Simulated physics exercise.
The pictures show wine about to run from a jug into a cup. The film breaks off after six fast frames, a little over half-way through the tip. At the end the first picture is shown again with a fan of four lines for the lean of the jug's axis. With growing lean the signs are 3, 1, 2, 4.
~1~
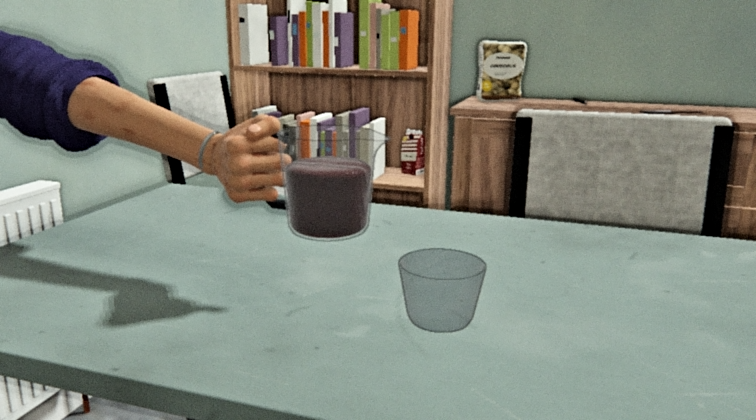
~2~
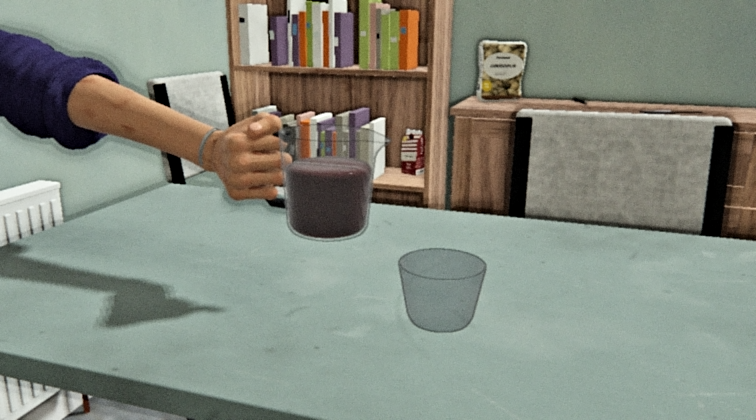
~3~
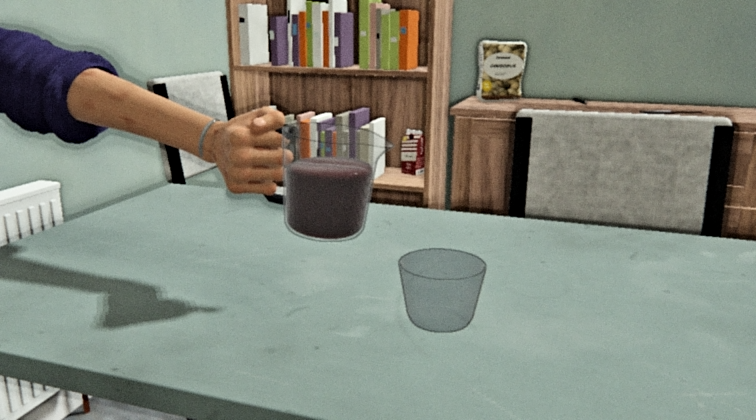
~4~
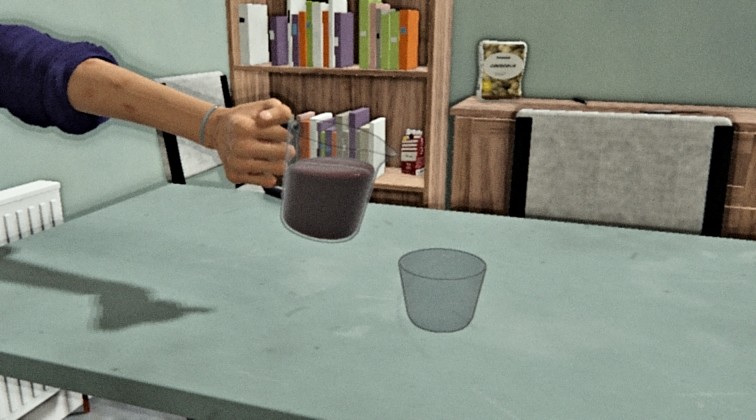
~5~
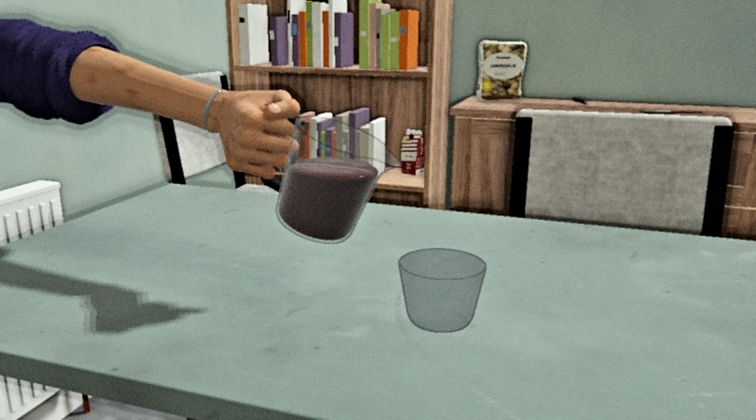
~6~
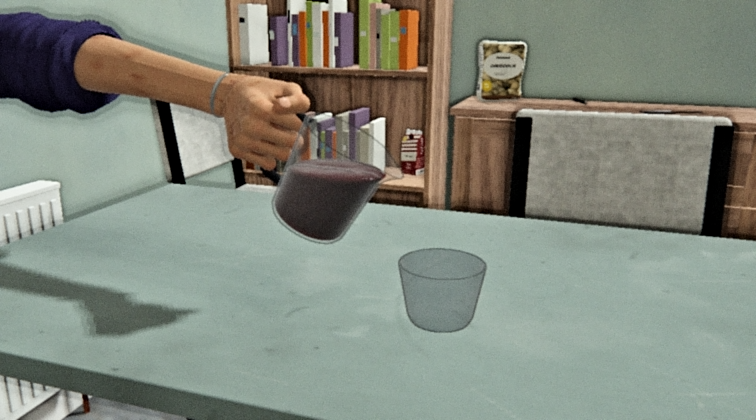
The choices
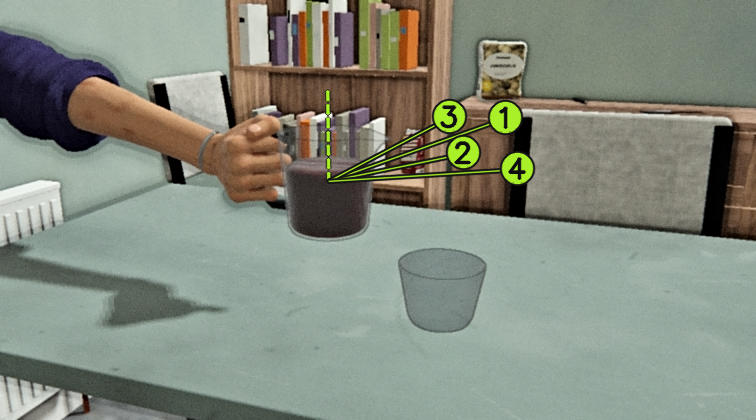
In the video, a hand holds a clear jug of dark red liquid above a table, to the left of an empty cup, then gradually tilts it to the right, with the liquid staying inside the jug.
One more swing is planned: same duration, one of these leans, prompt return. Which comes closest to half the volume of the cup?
3 works best here.
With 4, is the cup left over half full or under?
Over half.
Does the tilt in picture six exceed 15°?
Yes, it does.
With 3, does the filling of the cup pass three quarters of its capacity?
No.
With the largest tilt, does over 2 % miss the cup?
Yes, it does.
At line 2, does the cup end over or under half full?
Over half.
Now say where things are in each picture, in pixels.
The first frame shows upright, lip at (388, 139); rim of the cup round (442, 263); nothing has left yet.
The second frame shows upright, lip at (389, 141); nothing has left yet.
The third frame shows tipped about 6°, lip at (392, 146); nothing has left yet.
The fourth frame shows tipped about 12°, lip at (396, 155); nothing has left yet.
The fifth frame shows tipped about 21°, lip at (400, 165); nothing has left yet.
The sixth frame shows tipped about 29°, lip at (402, 177); nothing has left yet.
On the marked copy, 1 at (490, 124); 2 at (447, 157); 3 at (435, 125); 4 at (500, 170).
Choosing 1, the cup ends with about 73 % of what it can hold; 4 % of the wine is spilt.
Choosing 2, the cup ends with about 86 % of what it can hold; 9 % of the wine is spilt.
Choosing 3, the cup ends with about 53 % of what it can hold.
Choosing 4, the cup ends with about 86 % of what it can hold; 21 % of the wine is spilt.
